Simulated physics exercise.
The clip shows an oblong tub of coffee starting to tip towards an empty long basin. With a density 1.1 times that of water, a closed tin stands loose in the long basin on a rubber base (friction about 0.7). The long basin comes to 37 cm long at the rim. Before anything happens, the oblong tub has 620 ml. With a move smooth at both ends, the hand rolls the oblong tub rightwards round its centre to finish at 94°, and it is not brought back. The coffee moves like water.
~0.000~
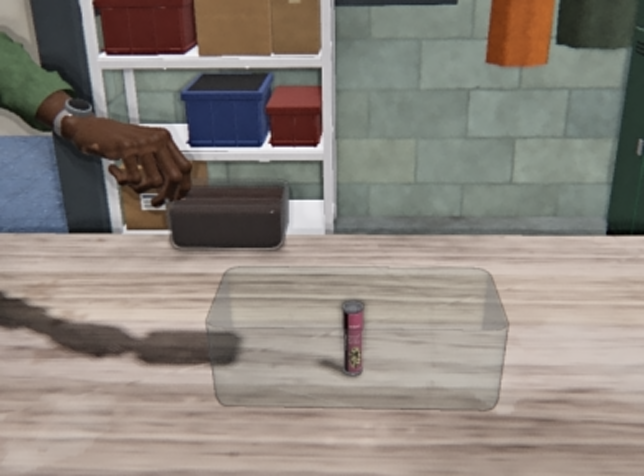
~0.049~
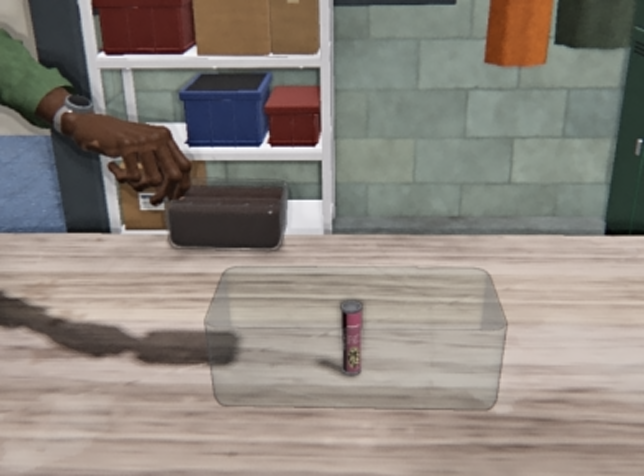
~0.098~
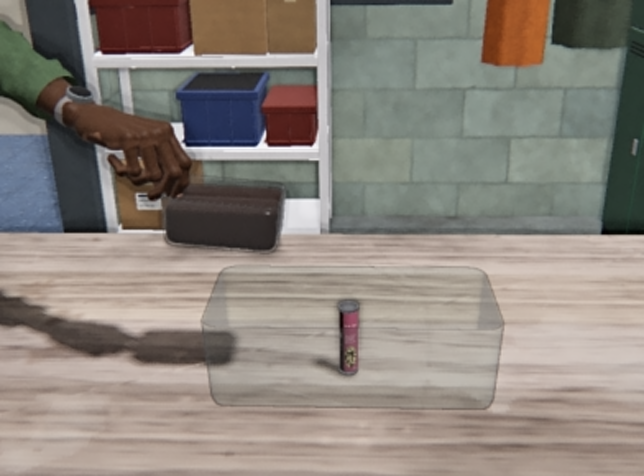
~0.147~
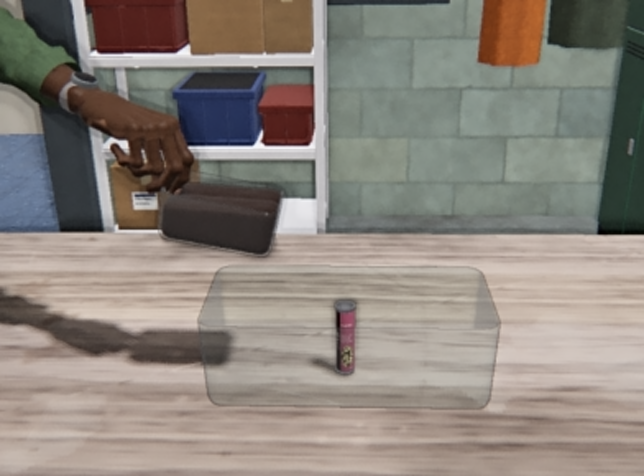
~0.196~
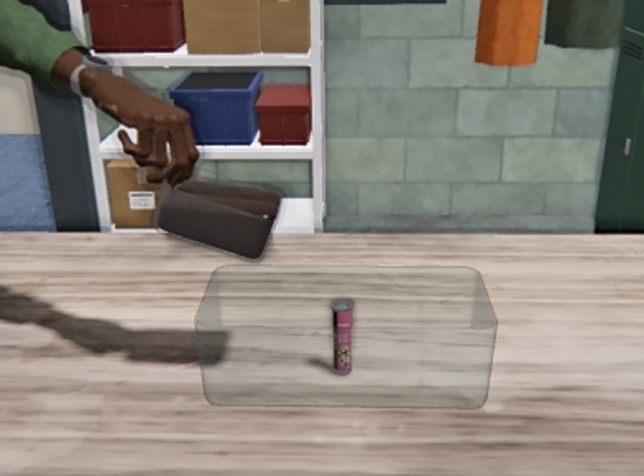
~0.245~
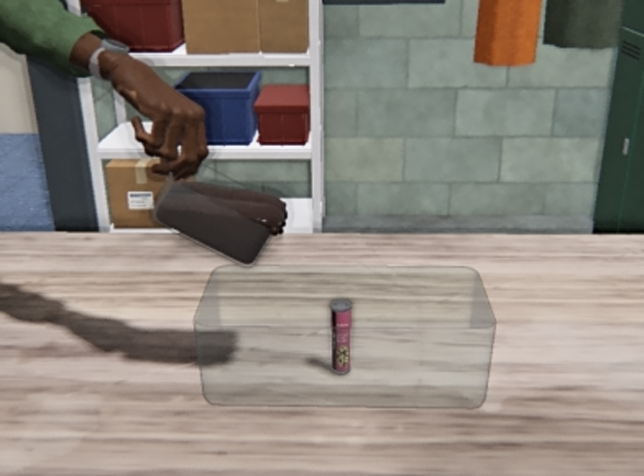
On a pale wooden table in front of shelves of boxes and a green brick wall, a dark oblong tub sits level beside a hand, behind a clear long basin holding a small closed pink tin. The tub rolls rightwards, slowly and then further, its right side dipping as the hand turns above it.
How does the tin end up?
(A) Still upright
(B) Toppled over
Toppled over.
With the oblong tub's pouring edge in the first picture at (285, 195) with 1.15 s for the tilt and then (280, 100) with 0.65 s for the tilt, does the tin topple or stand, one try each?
First it tips over; then it stays on its base.
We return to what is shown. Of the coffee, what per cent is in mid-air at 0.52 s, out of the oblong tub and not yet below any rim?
Near 36 in a hundred.
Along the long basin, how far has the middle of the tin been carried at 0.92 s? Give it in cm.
About 7 cm.
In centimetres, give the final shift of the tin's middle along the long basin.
6.5 cm.
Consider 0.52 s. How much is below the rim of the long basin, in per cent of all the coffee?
Roughly 42 percent.
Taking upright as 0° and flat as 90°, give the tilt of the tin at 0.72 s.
About 40 degrees.
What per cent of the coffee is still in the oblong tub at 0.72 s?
Close to 6 percent of the total.
By 0.52 s the tilt is 84° and 20 per cent is still to pour; the tin stands where it began.
By 0.72 s the tilt is 94° and 6 per cent is still to pour; the tin leans 39°.
By 0.92 s the tilt is 94° and 2 per cent is still to pour; the tin lies on its side.
By 1.15 s the tilt is 94° and 1 per cent is still to pour; the tin lies on its side.
At rest the tin lies on its side.
